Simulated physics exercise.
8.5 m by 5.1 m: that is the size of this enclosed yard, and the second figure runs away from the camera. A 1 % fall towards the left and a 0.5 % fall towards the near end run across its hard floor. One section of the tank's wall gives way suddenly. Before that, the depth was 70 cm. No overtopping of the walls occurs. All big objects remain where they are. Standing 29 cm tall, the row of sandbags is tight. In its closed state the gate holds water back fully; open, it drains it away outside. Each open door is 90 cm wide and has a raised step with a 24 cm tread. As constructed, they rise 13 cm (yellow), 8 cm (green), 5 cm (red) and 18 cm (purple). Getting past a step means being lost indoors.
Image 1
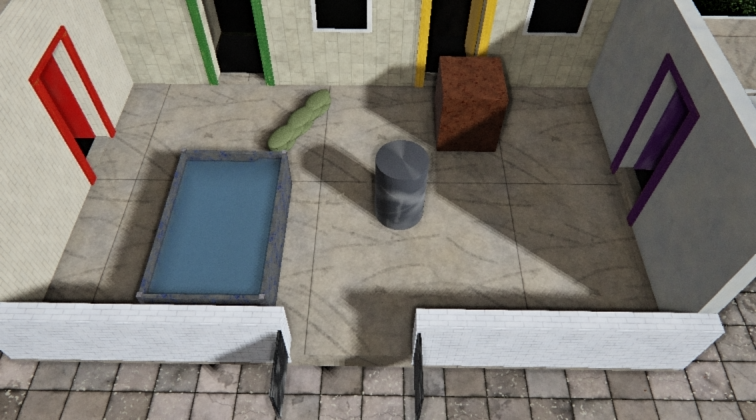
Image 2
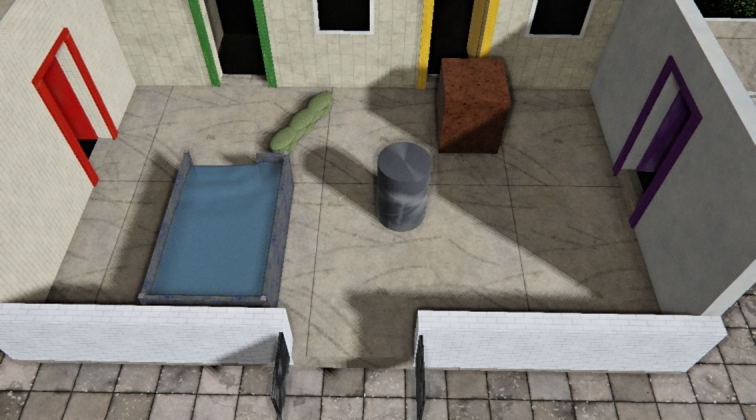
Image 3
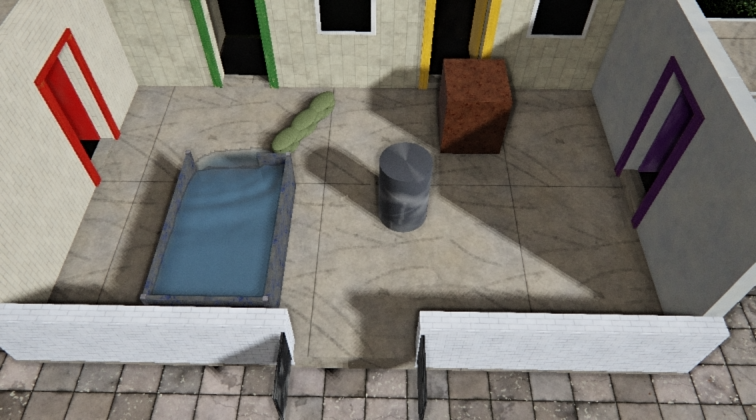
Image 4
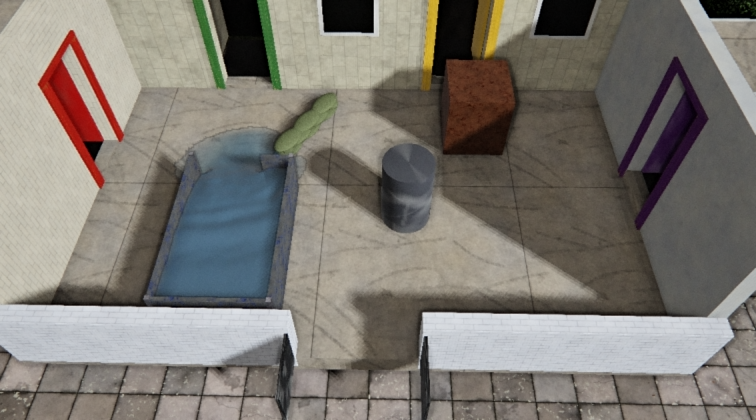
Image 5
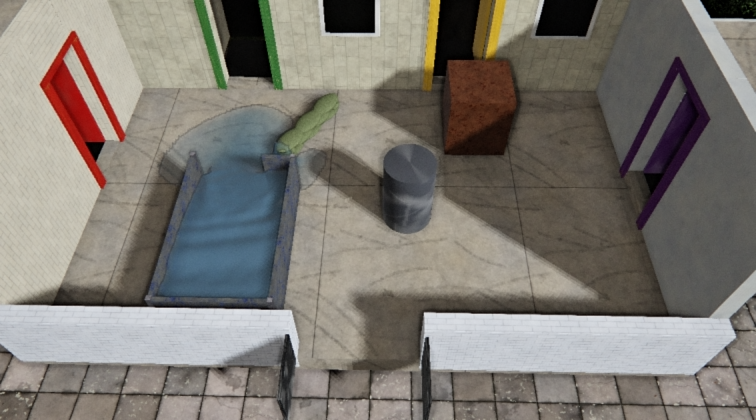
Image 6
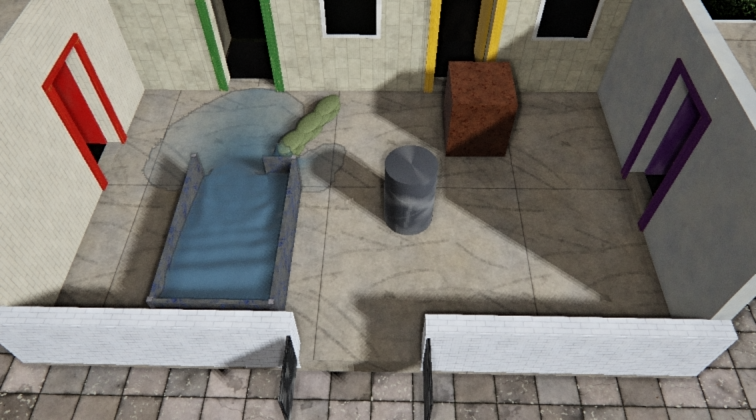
In a walled yard, a tank's far side opens and water spreads across the floor around a green cushion-like object.
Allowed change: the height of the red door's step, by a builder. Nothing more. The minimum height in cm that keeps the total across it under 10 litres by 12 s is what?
It is close to 10 cm.
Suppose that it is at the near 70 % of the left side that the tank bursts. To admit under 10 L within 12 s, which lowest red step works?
Then something near 13.5 cm.
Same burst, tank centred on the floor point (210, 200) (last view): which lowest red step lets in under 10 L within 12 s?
8.0 cm or thereabouts.
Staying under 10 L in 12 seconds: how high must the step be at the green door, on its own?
Green - roughly 32 cm.
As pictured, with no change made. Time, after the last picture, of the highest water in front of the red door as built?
2.4 s.
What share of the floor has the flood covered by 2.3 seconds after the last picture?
30 %.
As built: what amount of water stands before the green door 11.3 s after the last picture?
About 7.5 centimetres.
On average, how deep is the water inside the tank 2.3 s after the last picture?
Around 28 cm on average.
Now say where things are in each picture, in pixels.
The tank at (220, 221) is whole and still, 70 cm deep; the red door at (78, 113) is dry, in the first picture.
The front is at a hidden place, 0.4 m from the gap on the far side; 0.3 m2 of floor is wet, 70 cm left at the back, in the second picture.
The front is at a hidden place, 0.8 m from the gap on the far side; 0.9 m2 of floor is wet, 70 cm left at the back, in the third picture.
Water pours out on the far side and has run 1.4 m, to (260, 130); about 9 cm deep outside, 70 cm at the back, in the fourth picture.
The gap is on the far side, the front 1.9 m out at (243, 110); the back of the tank holds 70 cm, in the fifth picture.
The gap is on the far side, the front 2.5 m out at (240, 92); the back of the tank holds 65 cm; the red door at (91, 119), 2.3 m from the gap, is still 0.8 m from the nearest water, in the sixth picture.
Then, 0.7 s after the last picture water covers 20 % of the floor, deepest (38 cm) near (237, 186); 2 cm at the red door, 0 litres in over its 5 cm step.
Then, 2.3 s after the last picture water covers 30 % of the floor, deepest (28 cm) near (240, 92); 11 cm at the red door, 6 litres in over its 5 cm step.
Then, 11.3 s after the last picture water covers 75 % of the floor, deepest (14 cm) near (42, 338); 9 cm at the red door, 104 litres in over its 5 cm step.
At the red door as built, the water peaked near 11 cm, 2.3 s after the last picture.
Run again over the same 12 s with other heights there, 19 litres in over 9 cm, 2 litres over 12 cm. The limit of 10 litres is kept from about 10 cm up.
